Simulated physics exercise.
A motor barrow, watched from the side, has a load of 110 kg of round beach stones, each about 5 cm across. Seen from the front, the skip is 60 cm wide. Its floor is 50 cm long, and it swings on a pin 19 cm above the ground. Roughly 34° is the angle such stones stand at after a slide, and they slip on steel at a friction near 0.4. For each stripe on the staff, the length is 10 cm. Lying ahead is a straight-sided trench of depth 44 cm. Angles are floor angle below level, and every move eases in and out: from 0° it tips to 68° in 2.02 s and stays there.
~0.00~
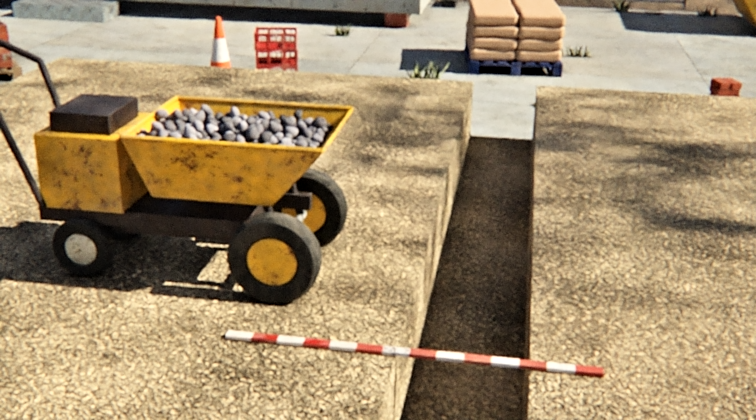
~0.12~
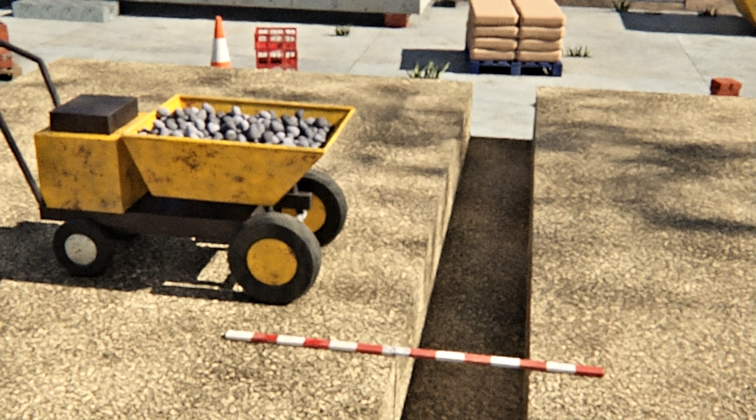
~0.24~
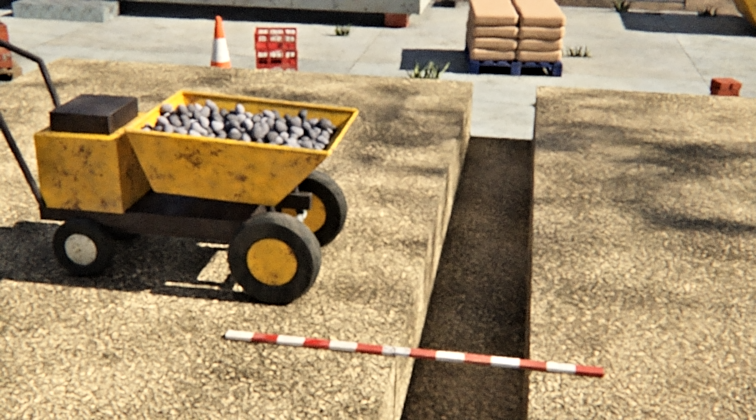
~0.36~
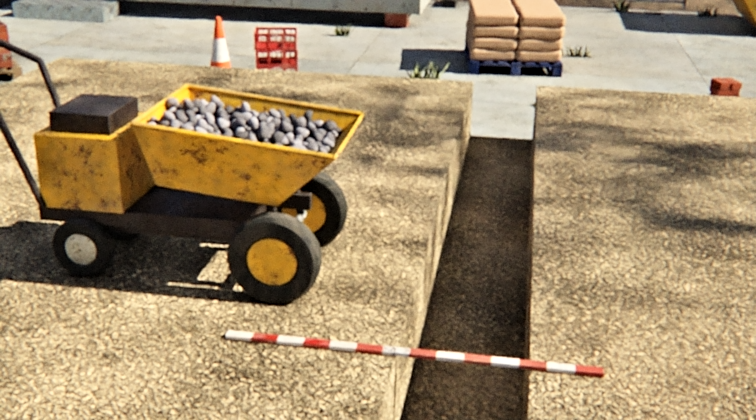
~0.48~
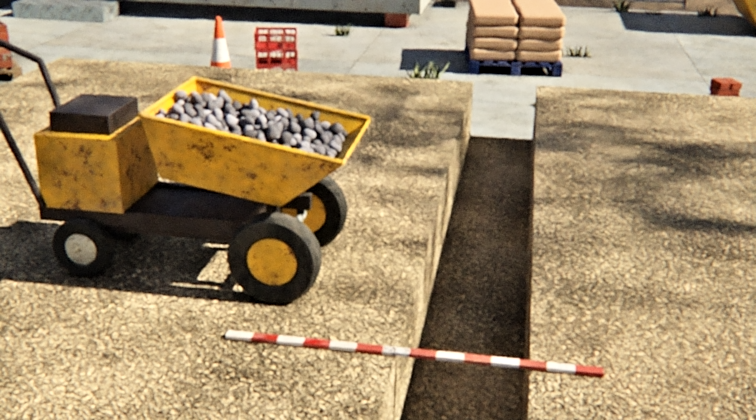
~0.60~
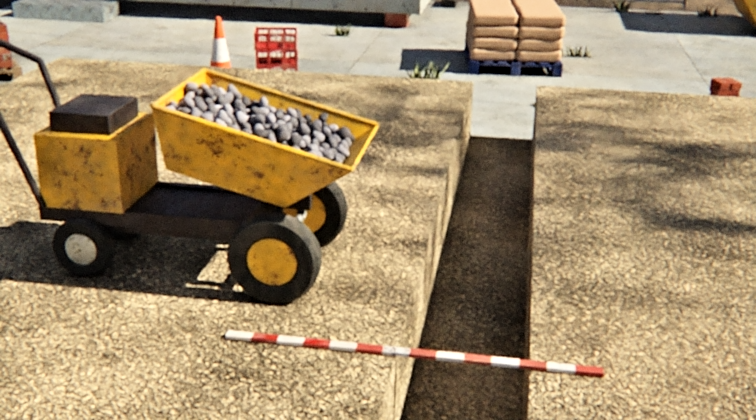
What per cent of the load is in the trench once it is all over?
100 %.
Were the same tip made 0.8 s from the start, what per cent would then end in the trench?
100 per cent.
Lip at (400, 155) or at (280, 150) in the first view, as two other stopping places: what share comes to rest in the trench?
About 70 per cent from the first spot, about 75 from the second.
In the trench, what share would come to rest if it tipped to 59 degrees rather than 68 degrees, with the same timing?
Then about 100 per cent.
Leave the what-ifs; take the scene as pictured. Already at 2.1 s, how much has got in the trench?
Some 70 per cent of the load by that point.
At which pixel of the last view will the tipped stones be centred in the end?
The resting stones are centred at roughly (478, 366).
After 1.5 s the floor is at 58°; 97 % in the skip, 3 % in the trench; the foremost stones are at (438, 256).
After 2.1 s the floor is at 68°; 30 % in the skip, 70 % in the trench; the foremost stones are at (520, 375).
After 2.5 s the floor is at 68°; 9 % in the skip, 91 % in the trench; the foremost stones are at (520, 370).
After 4.4 s the floor is at 68°; 0 % in the skip, 100 % in the trench; the foremost stones are at (518, 408).
